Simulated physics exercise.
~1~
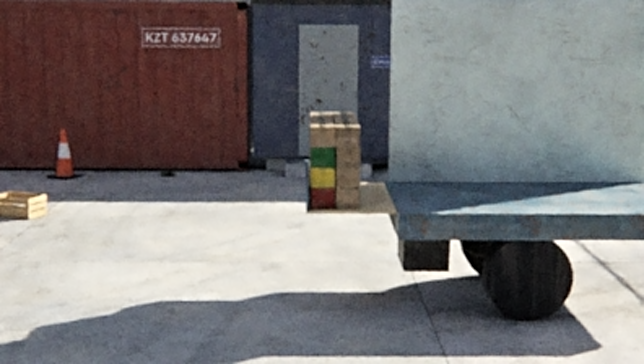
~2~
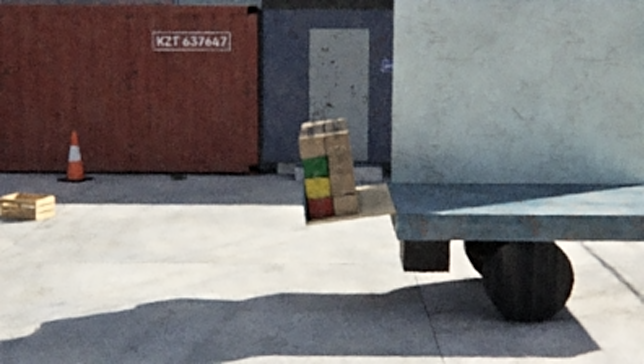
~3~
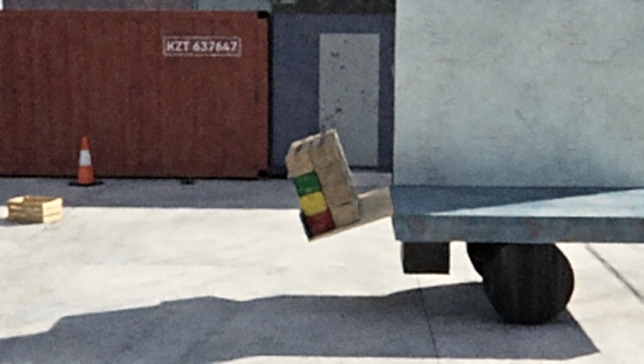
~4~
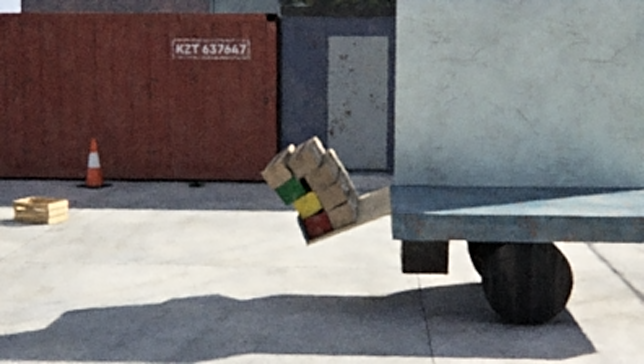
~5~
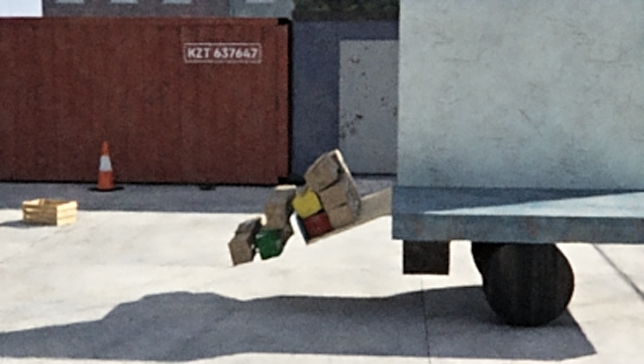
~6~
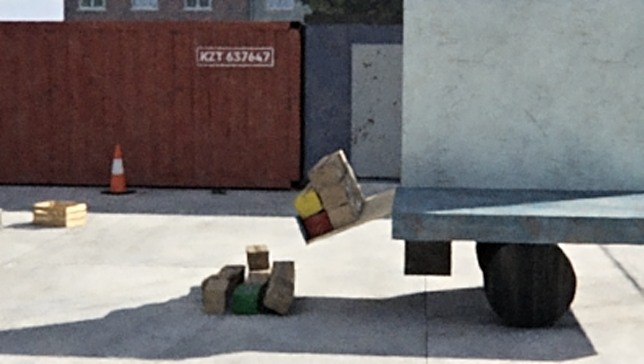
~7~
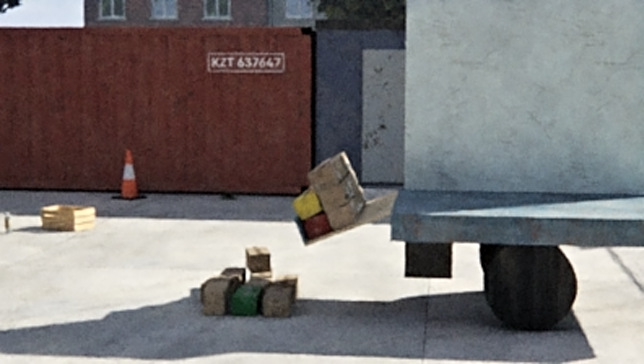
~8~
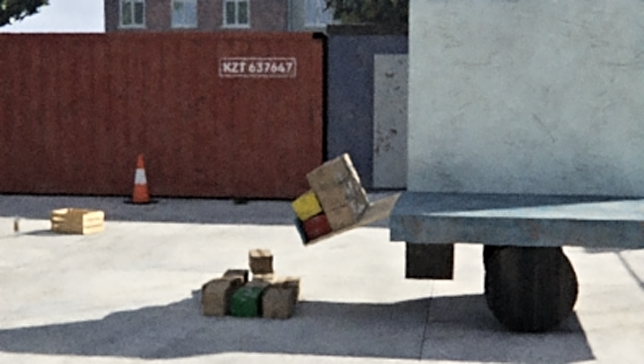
The tail lift tips down, spilling the green parcel and others while yellow and red stay aboard.
